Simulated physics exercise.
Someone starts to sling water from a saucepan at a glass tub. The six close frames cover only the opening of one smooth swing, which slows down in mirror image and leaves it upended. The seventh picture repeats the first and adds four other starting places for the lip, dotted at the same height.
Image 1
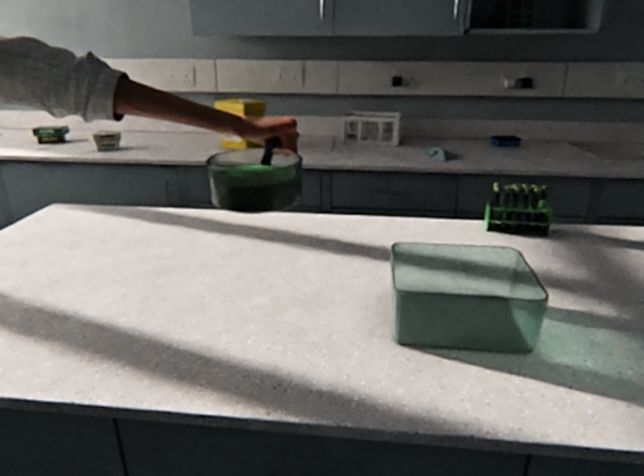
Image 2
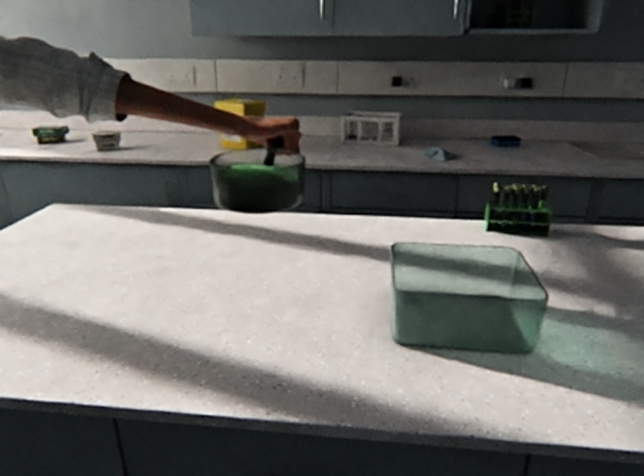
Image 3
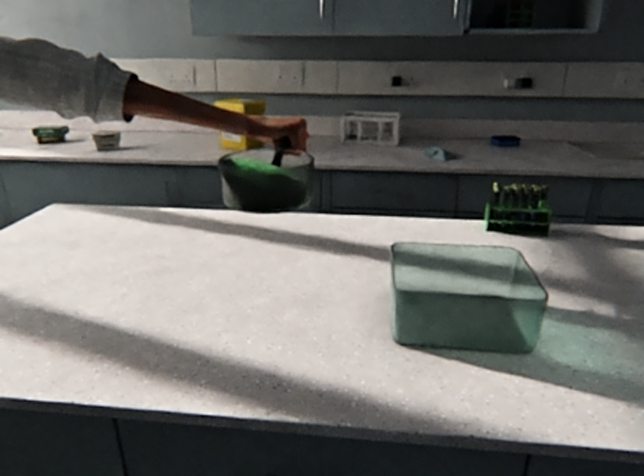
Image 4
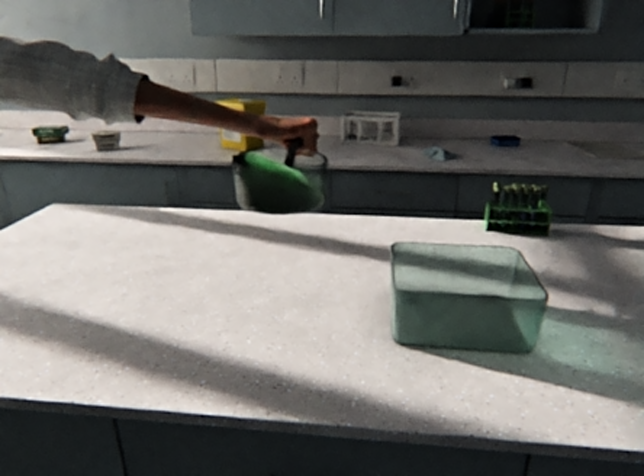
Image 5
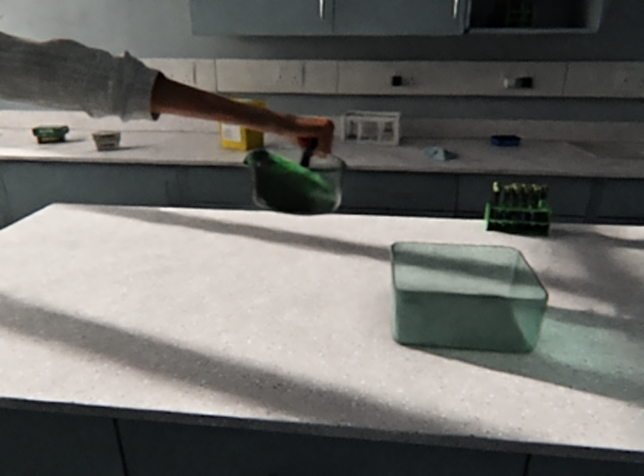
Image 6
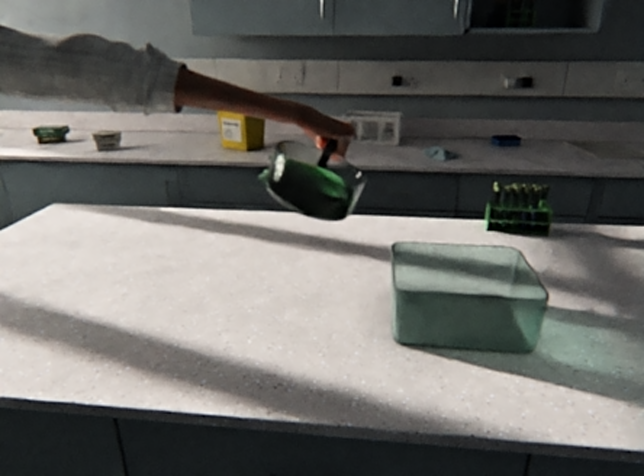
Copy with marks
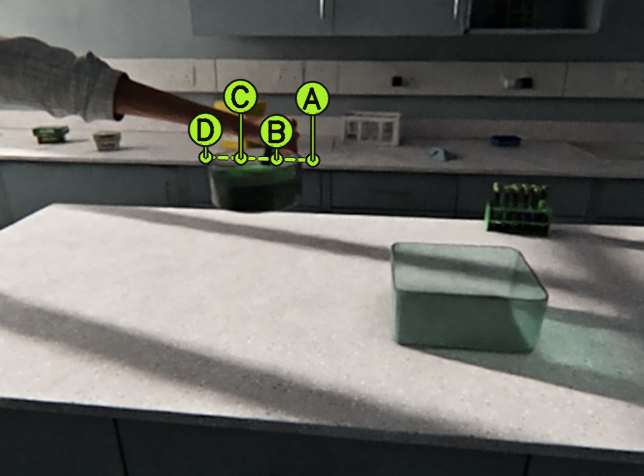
In a dim laboratory, a hand held a clear pan of green liquid above a pale counter, then moved it right toward a glass tub, the liquid sloshing up the left side as the pan tipped.
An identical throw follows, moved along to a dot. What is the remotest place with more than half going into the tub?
I would pick dot B.
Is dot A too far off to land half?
No.
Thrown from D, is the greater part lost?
Yes.
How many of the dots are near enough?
Two.
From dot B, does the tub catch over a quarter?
Yes.
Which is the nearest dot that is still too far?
Here it is dot C.
In lime, A at (312, 160); B at (276, 159); C at (240, 158); D at (205, 157).
For dot A, about 80 % lands in the tub, 16 % falls short and 4 % goes beside or beyond.
For dot B, about 62 % lands in the tub, 28 % falls short and 11 % goes beside or beyond.
For dot C, about 32 % lands in the tub, 63 % falls short and 5 % goes beside or beyond.
For dot D, about 2 % lands in the tub, 96 % falls short.
